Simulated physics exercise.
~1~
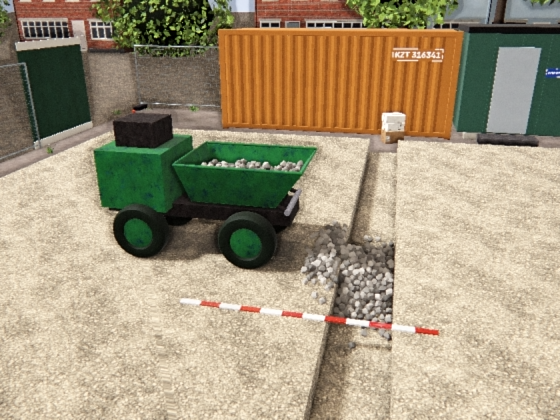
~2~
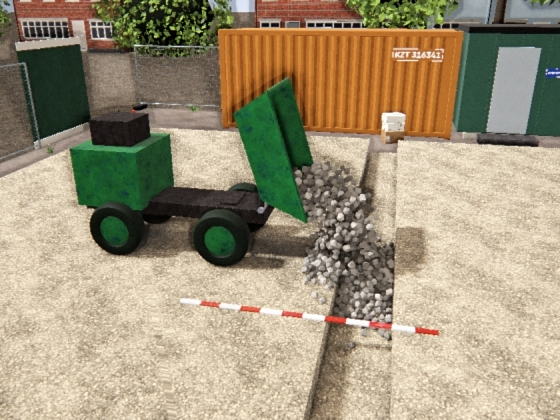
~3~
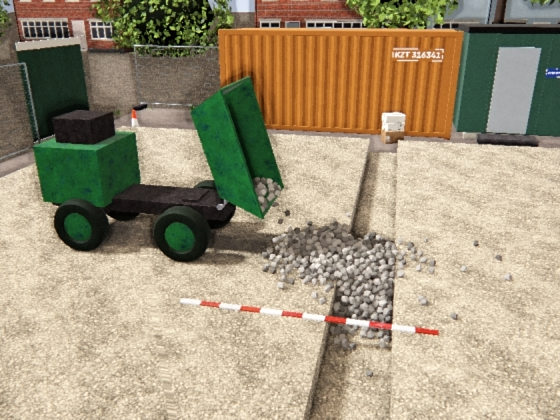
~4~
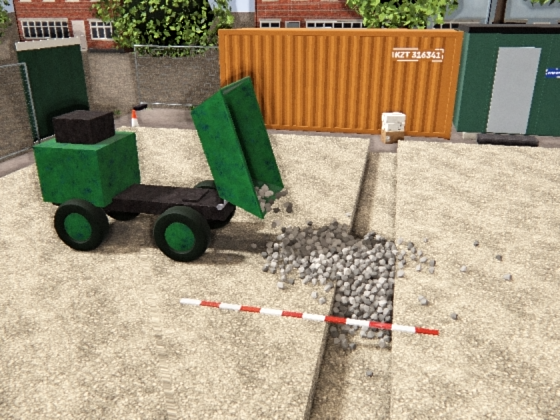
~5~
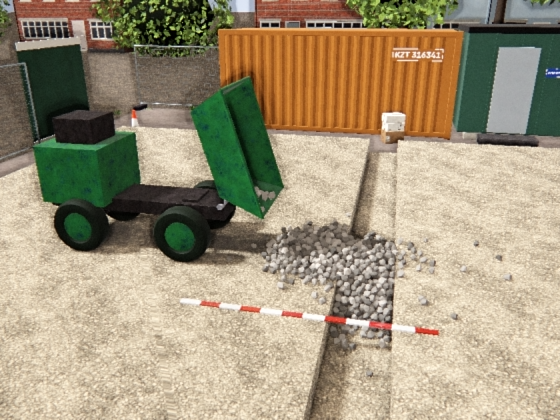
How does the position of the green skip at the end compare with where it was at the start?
At the end the skip is a little further left and higher up than at the start. It stands steeply tipped instead of lying level on the dumper.
